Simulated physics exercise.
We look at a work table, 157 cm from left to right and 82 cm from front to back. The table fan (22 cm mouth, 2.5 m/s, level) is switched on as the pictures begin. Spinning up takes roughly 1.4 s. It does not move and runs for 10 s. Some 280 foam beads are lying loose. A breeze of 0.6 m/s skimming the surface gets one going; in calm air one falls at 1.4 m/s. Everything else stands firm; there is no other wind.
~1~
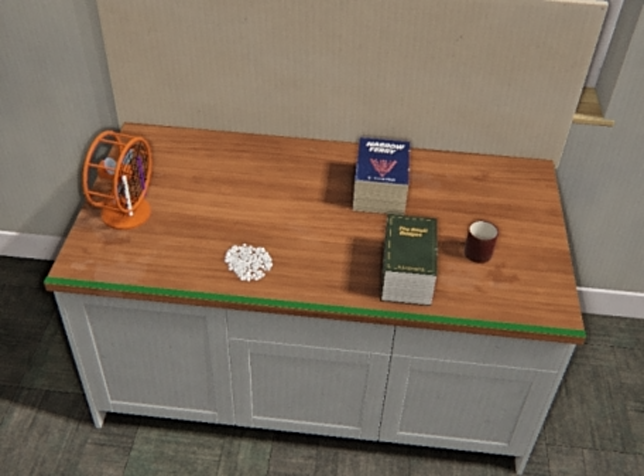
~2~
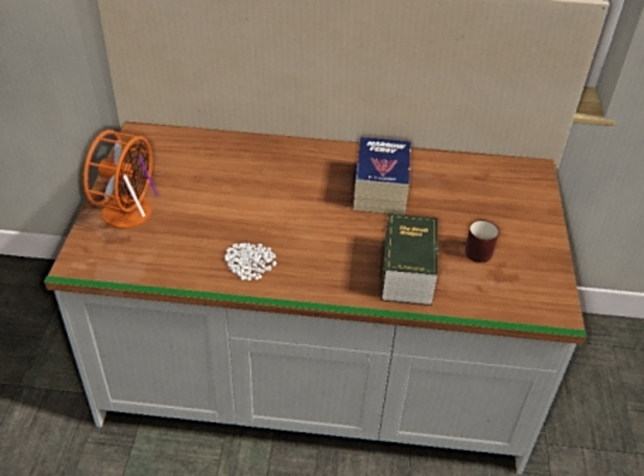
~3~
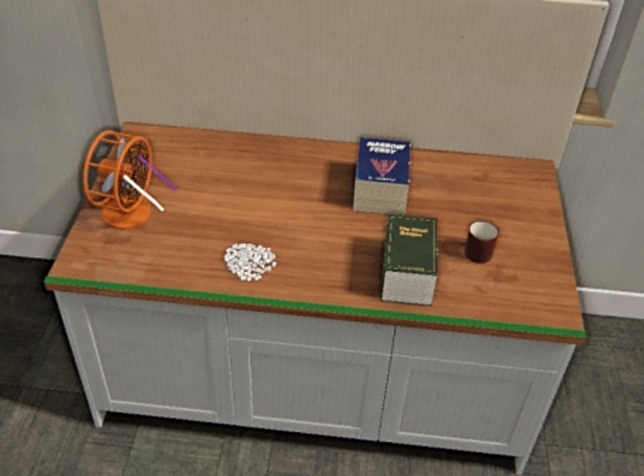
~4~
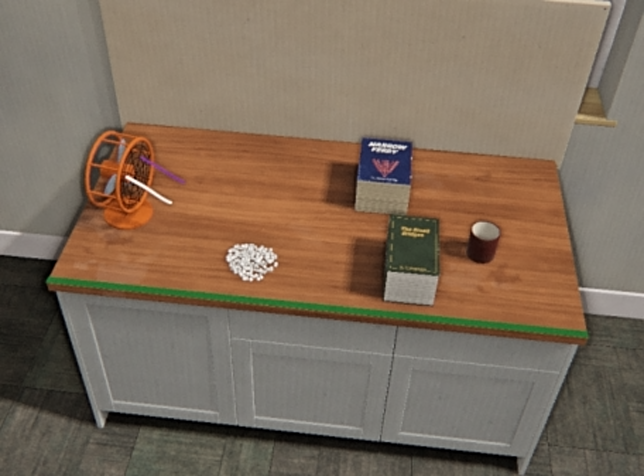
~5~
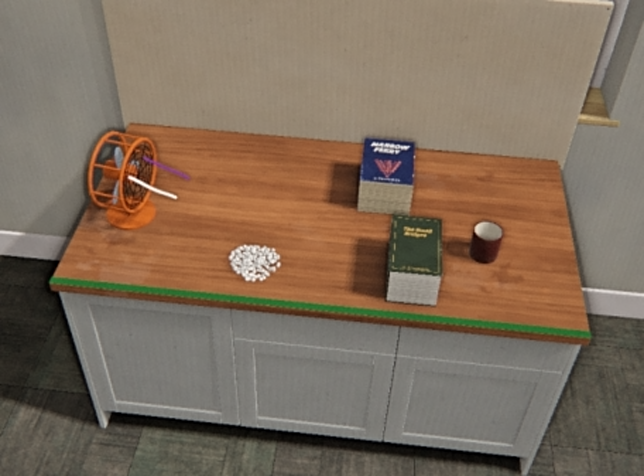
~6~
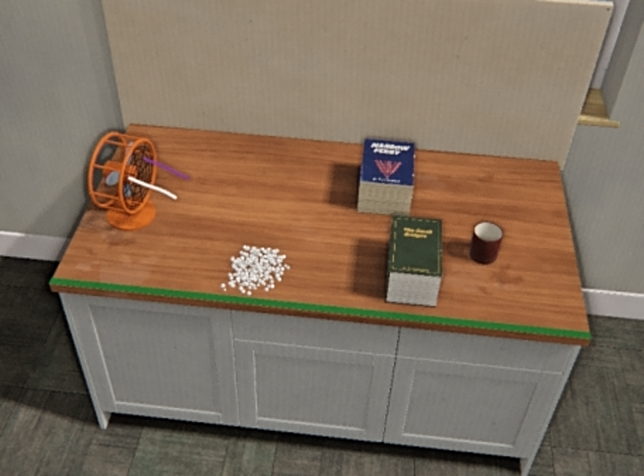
The streamers on an orange table fan hang down at first, then lift and stretch out to the right over a wooden worktop. A heap of small white beads lies still, then loosens and spreads slightly, while two books and a dark red mug stay put.
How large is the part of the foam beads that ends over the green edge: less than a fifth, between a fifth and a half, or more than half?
By then above half are over the green edge.
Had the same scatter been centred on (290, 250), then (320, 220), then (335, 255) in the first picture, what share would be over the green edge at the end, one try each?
In that order: 60 %, 0 %, 30 %.
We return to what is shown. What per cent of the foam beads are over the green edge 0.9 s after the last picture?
Near 100 %.
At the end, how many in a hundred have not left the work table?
Near 0 %.
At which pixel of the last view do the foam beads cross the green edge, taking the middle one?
Near (288, 308).
Then, 0.9 s after the last picture, 10 % are on the move or not yet settled, 97 % are over the green edge.
Then, 2.1 s after the last picture, 0 % are on the move or not yet settled, 100 % are over the green edge.
Then, 4.4 s after the last picture, 0 % are on the move or not yet settled, 100 % are over the green edge.
Then, 8.9 s after the last picture, at the end, 100 % are over the green edge.
